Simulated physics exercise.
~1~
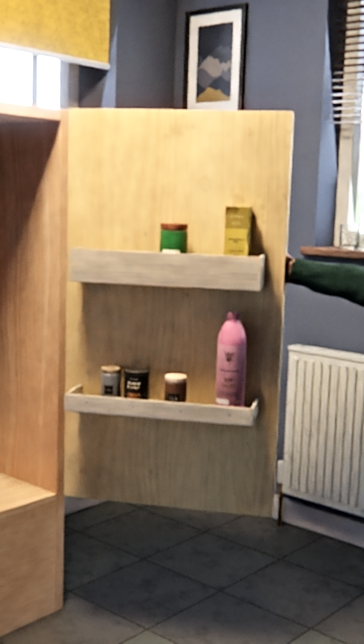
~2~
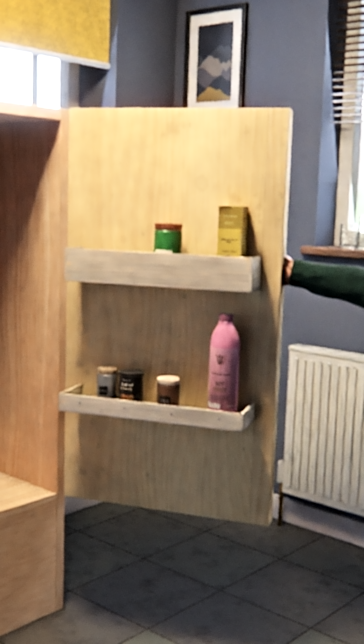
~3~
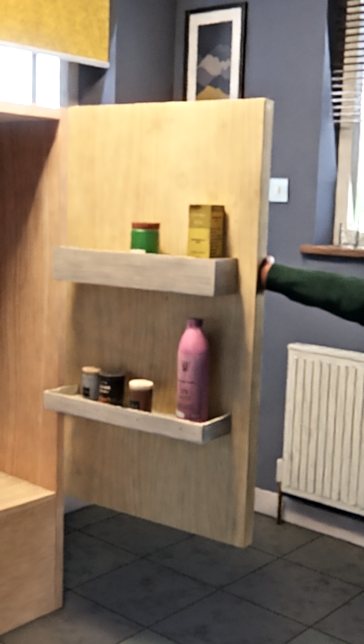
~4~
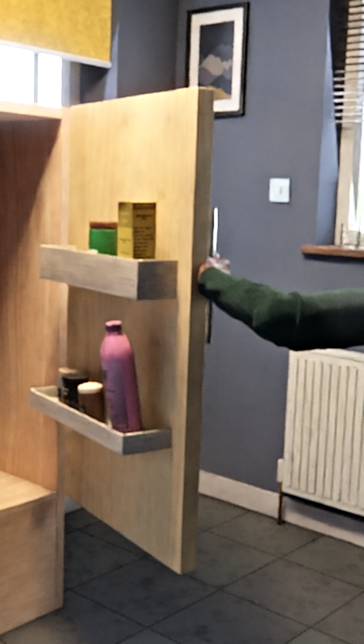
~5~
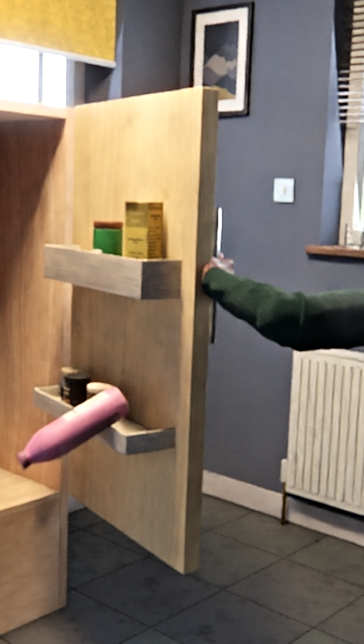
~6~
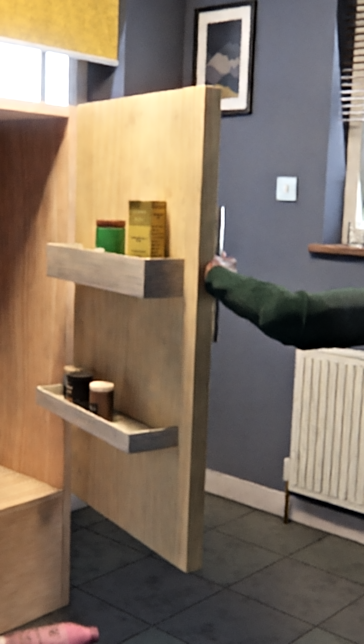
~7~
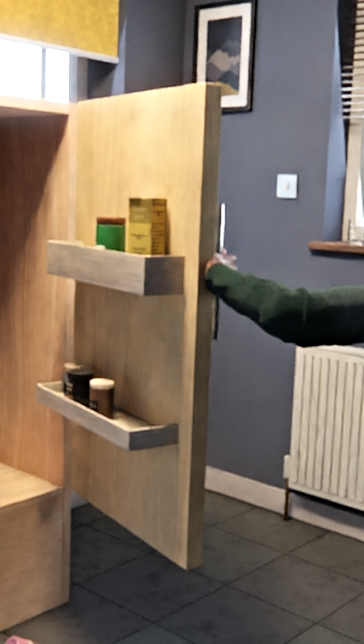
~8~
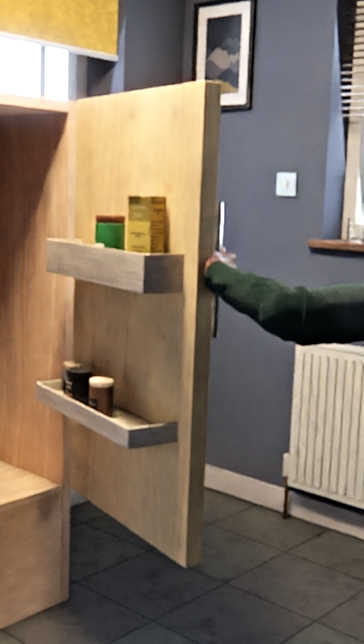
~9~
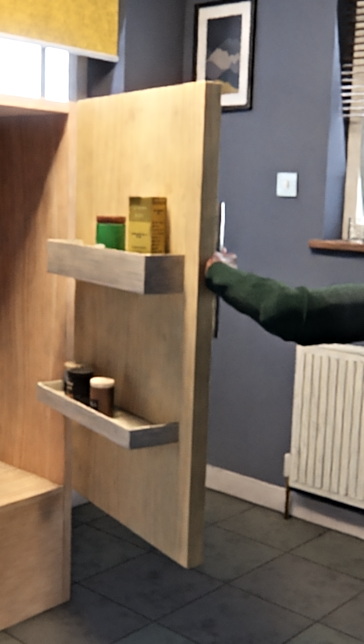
A pale wooden larder door with two racks on its inner face stands wide open in a grey-walled room, seen from in front. The upper rack holds a green jar and a yellow carton; the lower holds small dark jars and tins, with a tall pink bottle at the right end. A green-sleeved arm at the right swings the door leftward, and it stops partway. The pink bottle leans, tips over the low rail and drops towards the floor, leaving view at the lower left. The other containers stay upright on their racks, the hand still at the door's edge.
